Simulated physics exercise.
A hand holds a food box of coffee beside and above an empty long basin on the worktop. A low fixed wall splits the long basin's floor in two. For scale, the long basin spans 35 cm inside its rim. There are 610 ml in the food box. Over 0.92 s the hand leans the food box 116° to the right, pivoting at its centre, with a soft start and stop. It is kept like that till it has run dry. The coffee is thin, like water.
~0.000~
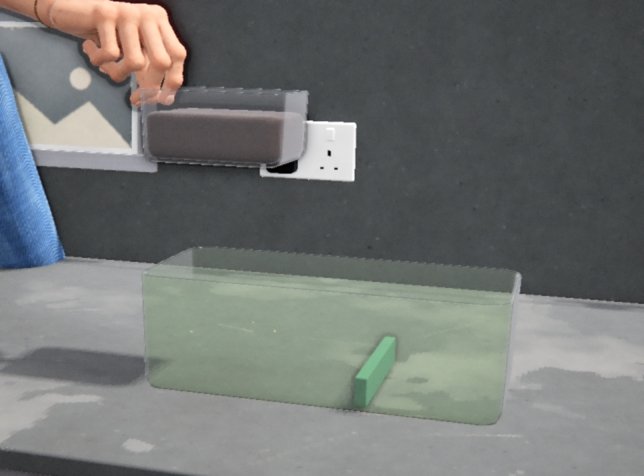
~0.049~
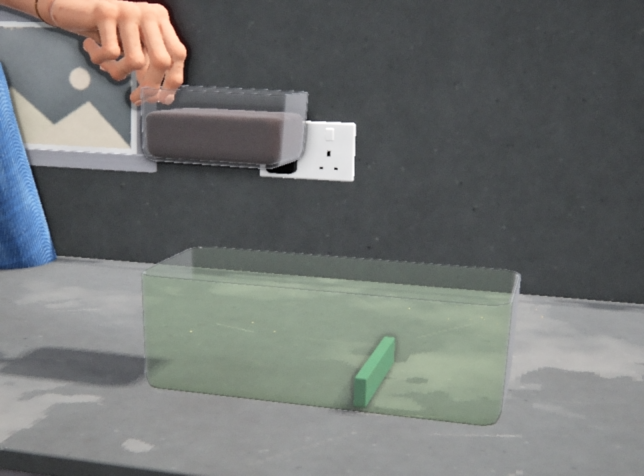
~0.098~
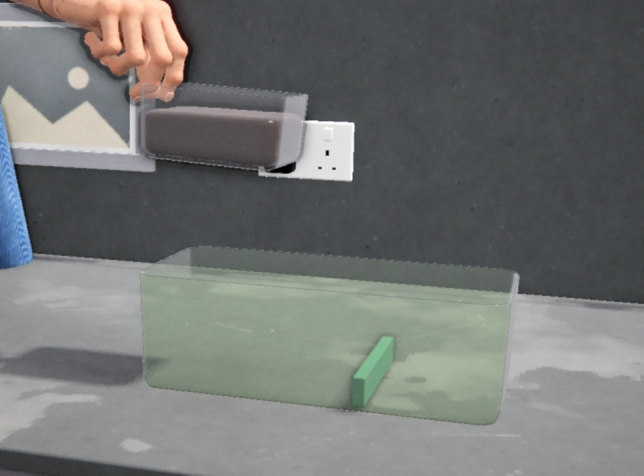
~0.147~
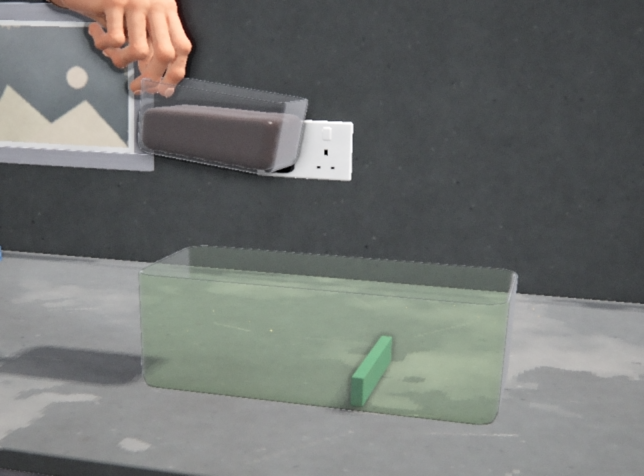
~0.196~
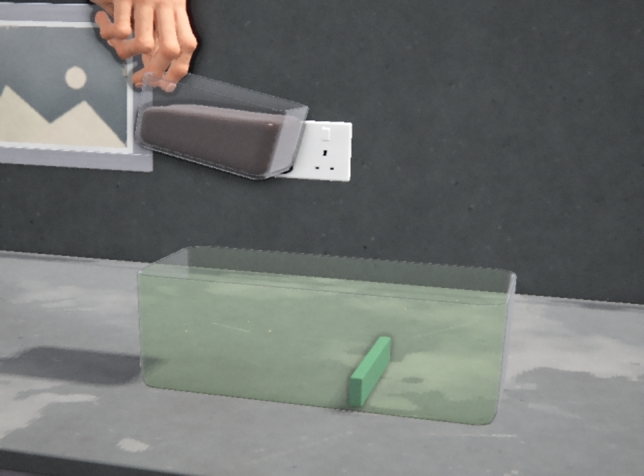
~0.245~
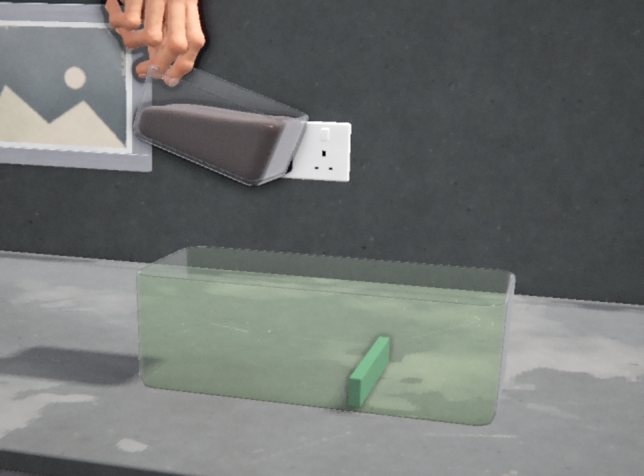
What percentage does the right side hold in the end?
Roughly 14 per cent is past the wall.
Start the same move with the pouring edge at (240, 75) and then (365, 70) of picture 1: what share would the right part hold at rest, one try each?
First 15, then 60 per cent.
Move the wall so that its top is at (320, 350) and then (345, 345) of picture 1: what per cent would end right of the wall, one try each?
In turn about 70 and 50 per cent.
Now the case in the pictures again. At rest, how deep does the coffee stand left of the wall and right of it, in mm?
Some 16 mm on the left and 4 mm on the right.
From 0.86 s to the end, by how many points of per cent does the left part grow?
About 4 per cent.
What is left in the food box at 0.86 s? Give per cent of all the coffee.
About 3 per cent.
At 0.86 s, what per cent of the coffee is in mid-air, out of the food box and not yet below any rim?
Near 9 in a hundred.
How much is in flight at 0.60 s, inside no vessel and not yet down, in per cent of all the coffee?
About 44 per cent.
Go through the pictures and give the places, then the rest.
The first picture shows tilt 0°; pouring edge (296, 95); surface from (164, 112) to (294, 118); the long basin's rim runs from (169, 261) to (516, 290); the wall's top is at (376, 358).
The second picture shows tilt 1°; pouring edge (296, 96); surface from (164, 111) to (294, 118).
The third picture shows tilt 3°; pouring edge (295, 99); surface from (164, 110) to (293, 119).
The fourth picture shows tilt 7°; pouring edge (296, 104); surface from (162, 109) to (292, 119).
The fifth picture shows tilt 13°; pouring edge (296, 112); surface from (161, 108) to (293, 121).
The sixth picture shows tilt 19°; pouring edge (296, 121); surface from (160, 108) to (294, 123).
Then, 0.60 s in, the tilt is 84° and 29 per cent is still to pour, 26 is left of the wall and 0 right of it.
Then, 0.86 s in, the tilt is 115° and 3 per cent is still to pour, 77 is left of the wall and 10 right of it.
Then, 1.13 s in, the tilt is 116° and 0 per cent is still to pour, 82 is left of the wall and 14 right of it.
Then, 1.42 s in, the tilt is 116° and 0 per cent is still to pour, 82 is left of the wall and 14 right of it.
Finally, 82 per cent lies left of the wall, 14 right of it and 4 outside.
